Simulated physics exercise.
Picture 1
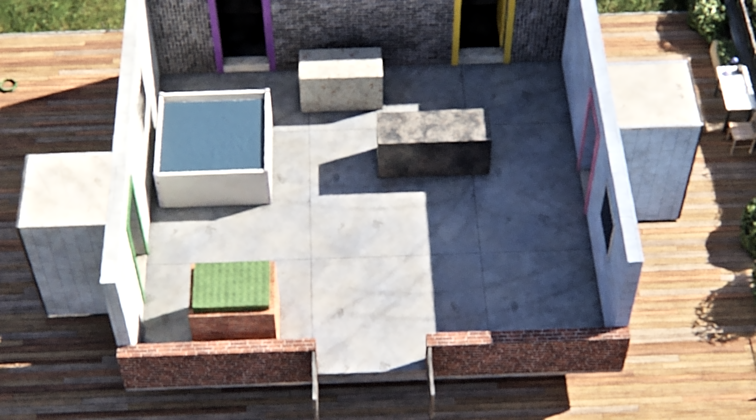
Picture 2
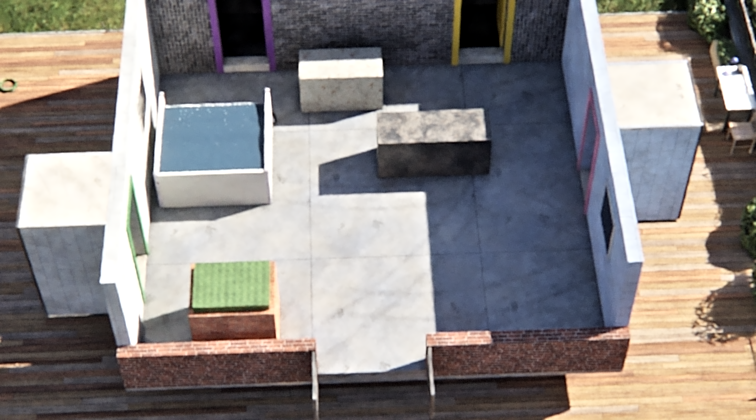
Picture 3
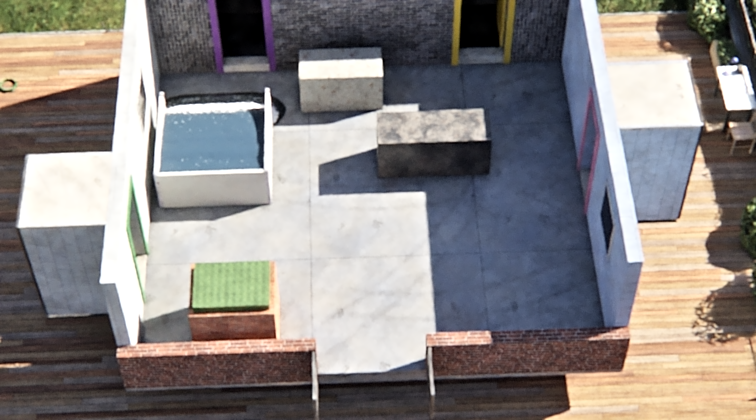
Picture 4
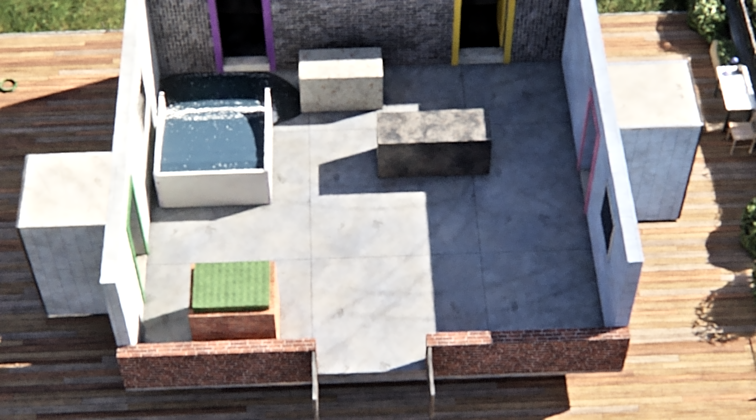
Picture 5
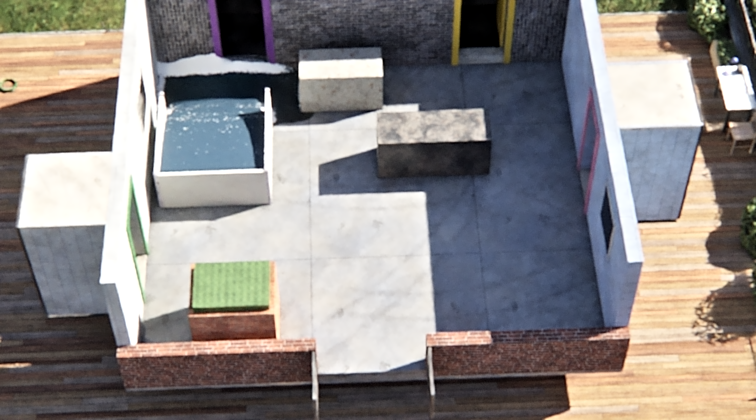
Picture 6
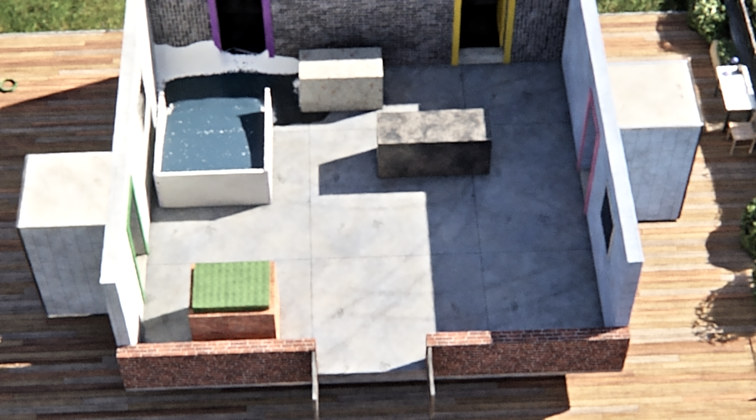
At first, blue water lies still in an open white tank at the left of a walled grey court. Then the tank's far wall disappears, and water pours out behind it, spreading dark across the floor to the back wall and rightward to the pale block, while the other objects stay still.
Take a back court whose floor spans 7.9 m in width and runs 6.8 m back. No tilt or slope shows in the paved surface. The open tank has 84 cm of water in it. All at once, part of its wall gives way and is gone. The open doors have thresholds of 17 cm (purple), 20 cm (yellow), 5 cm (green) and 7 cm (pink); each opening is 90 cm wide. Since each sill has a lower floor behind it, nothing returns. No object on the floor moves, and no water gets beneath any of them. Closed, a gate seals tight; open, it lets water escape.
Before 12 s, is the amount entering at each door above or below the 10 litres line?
One by one: At the purple door the total will be higher than the limit; at the yellow door the total will be lower than the limit; at the green door the total will be lower than the limit; at the pink door the total will be lower than the limit.
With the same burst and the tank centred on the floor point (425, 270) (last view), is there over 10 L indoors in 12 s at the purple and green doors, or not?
Well, purple ends up inside the mark and green ends up beyond the mark.
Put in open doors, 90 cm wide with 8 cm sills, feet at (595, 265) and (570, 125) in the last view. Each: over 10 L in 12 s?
The first doorway stays inside and the second goes beyond.
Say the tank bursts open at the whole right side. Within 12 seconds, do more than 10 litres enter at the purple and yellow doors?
Versus the limit - purple: Within, yellow: Within.
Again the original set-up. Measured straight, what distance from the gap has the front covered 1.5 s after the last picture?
Around 5.8 metres.
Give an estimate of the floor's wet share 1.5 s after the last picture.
Near 15 per cent is wet.
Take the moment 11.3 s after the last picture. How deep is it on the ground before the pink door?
It averages close to 4.5 centimetres.
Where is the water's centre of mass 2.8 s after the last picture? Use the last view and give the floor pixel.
I'd say somewhere around (275, 132).
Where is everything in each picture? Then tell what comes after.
The first picture shows still water, 84 cm deep, in the open tank at (213, 135).
In the second picture, water pours out on the open tank's far side and has run 1.1 m, to a hidden place; typically 11 cm deep outside, 84 cm at the open tank's back.
In the third picture, the front is at (158, 111), 1.3 m from the gap on the open tank's far side; 1.6 m2 of floor is under water; 83 cm left at the back of the open tank.
In the fourth picture, the front is at (160, 84), 1.7 m from the gap on the open tank's far side; 3.4 m2 of floor is under water; 74 cm left at the back of the open tank.
In the fifth picture, water pours out on the open tank's far side and has run 2.1 m, to (298, 70); typically 15 cm deep outside, 71 cm at the open tank's back.
In the sixth picture, water pours out on the open tank's far side and has run 2.4 m, to a hidden place; typically 18 cm deep outside, 70 cm at the open tank's back.
Then, 0.7 s after the last picture water covers 10 % of the floor and is deepest (60 cm) near (206, 75); purple door 53 cm at the sill, 194 L in, yellow door not reached, green door not reached, pink door not reached.
Then, 1.5 s after the last picture water covers 15 % of the floor and is deepest (44 cm) near (298, 86); purple door 40 cm at the sill, 382 L in, yellow door 6 cm at the sill, 0 L in, green door not reached, pink door not reached.
Then, 2.8 s after the last picture water covers 45 % of the floor and is deepest (28 cm) near (271, 73); purple door 26 cm at the sill, 476 L in, yellow door 6 cm at the sill, 0 L in, green door 3 cm at the sill, 0 L in, pink door not reached.
Then, 6.3 s after the last picture water covers 85 % of the floor and is deepest (20 cm) near (289, 73); purple door 18 cm at the sill, 501 L in, yellow door 2 cm at the sill, 0 L in, green door 2 cm at the sill, 0 L in, pink door 5 cm at the sill, 0 L in.
Then, 11.3 s after the last picture water covers 95 % of the floor and is deepest (12 cm) near (160, 84); purple door 11 cm at the sill, 502 L in, yellow door 3 cm at the sill, 0 L in, green door 2 cm at the sill, 0 L in, pink door 4 cm at the sill, 0 L in.
